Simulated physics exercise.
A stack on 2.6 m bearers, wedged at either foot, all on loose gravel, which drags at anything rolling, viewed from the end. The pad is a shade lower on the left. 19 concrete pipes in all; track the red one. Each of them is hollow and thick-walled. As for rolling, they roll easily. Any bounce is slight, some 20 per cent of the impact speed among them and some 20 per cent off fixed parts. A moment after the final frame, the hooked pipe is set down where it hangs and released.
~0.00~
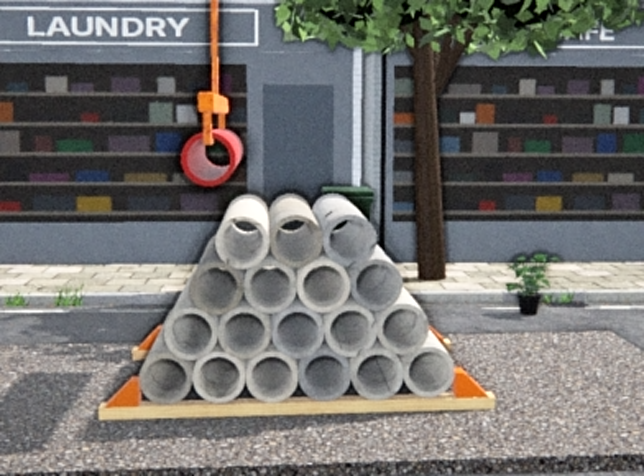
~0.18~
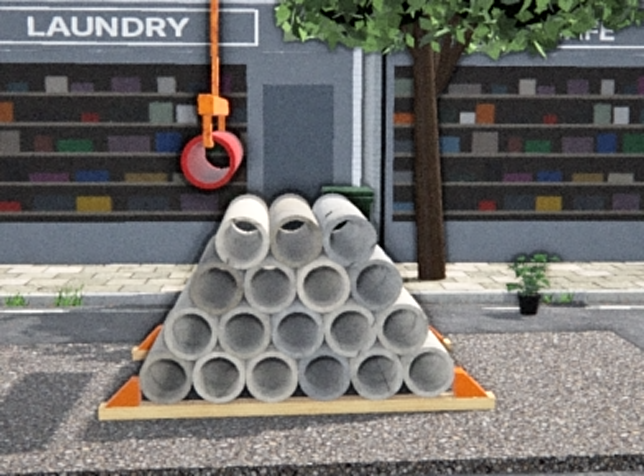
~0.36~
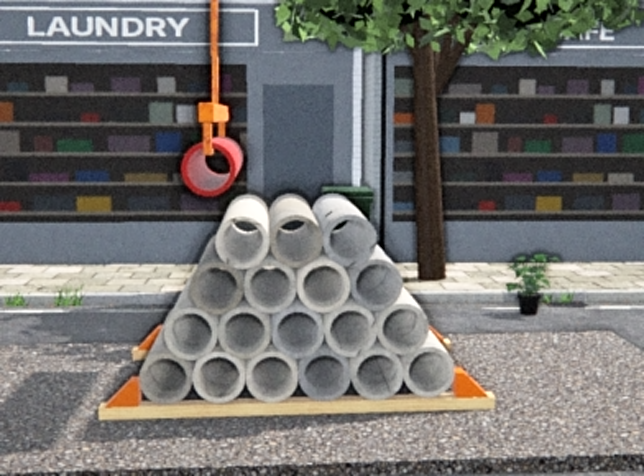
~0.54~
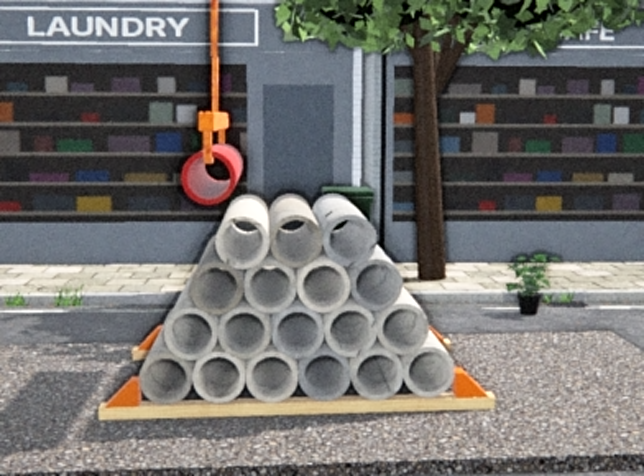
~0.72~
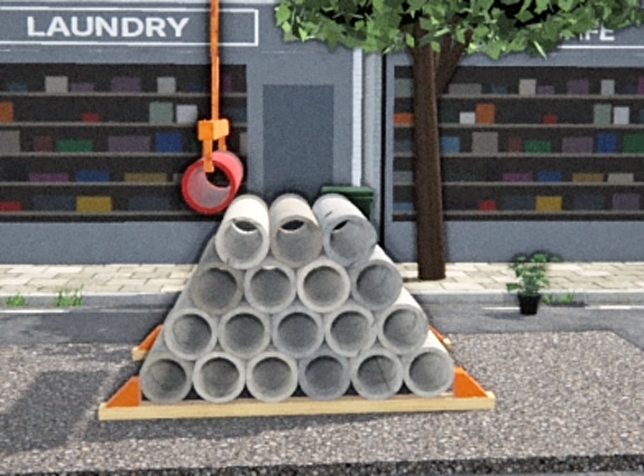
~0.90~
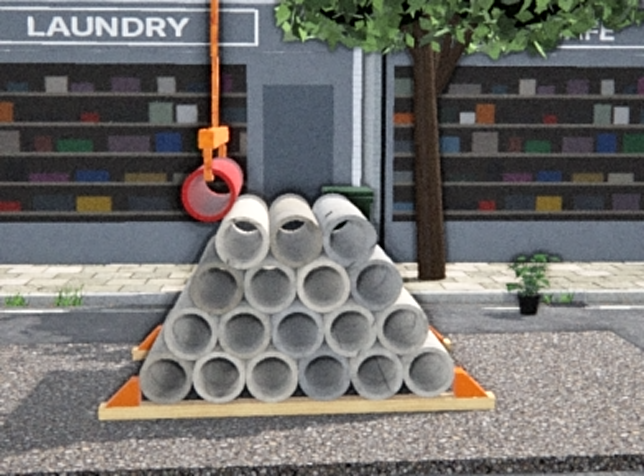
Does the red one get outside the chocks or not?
As for the red pipe, it gets away.
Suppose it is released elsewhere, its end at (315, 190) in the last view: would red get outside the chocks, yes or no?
If so, red is retained.
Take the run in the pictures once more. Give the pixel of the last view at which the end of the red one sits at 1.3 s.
Roughly at (187, 239).
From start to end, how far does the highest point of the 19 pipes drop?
Comparing start and end, it's lower by about 50 cm.
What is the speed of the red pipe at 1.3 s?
Speed: Around 2.0 m/s.
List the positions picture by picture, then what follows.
In the first frame, red (209, 159); red hangs on the hooks; 6 form the bottom row.
In the second frame, red (209, 162); red hangs on the hooks; lowered 2 cm.
In the third frame, red (209, 169); red hangs on the hooks; lowered 6 cm.
In the fourth frame, red (209, 178); red hangs on the hooks; lowered 12 cm.
In the fifth frame, red (209, 186); red hangs on the hooks; lowered 17 cm.
In the sixth frame, red (209, 195); red hangs on the hooks; lowered 23 cm.
By 1.3 s, red is in the air, 35 cm inside the left chock, rolling left; 0 of 19 are outside the chocks.
By 1.8 s, red is beyond the left chock, rolling left; 1 of 19 is outside the chocks.
Finally (2.3 s), red is beyond the left chock; 1 of 19 is outside the chocks.
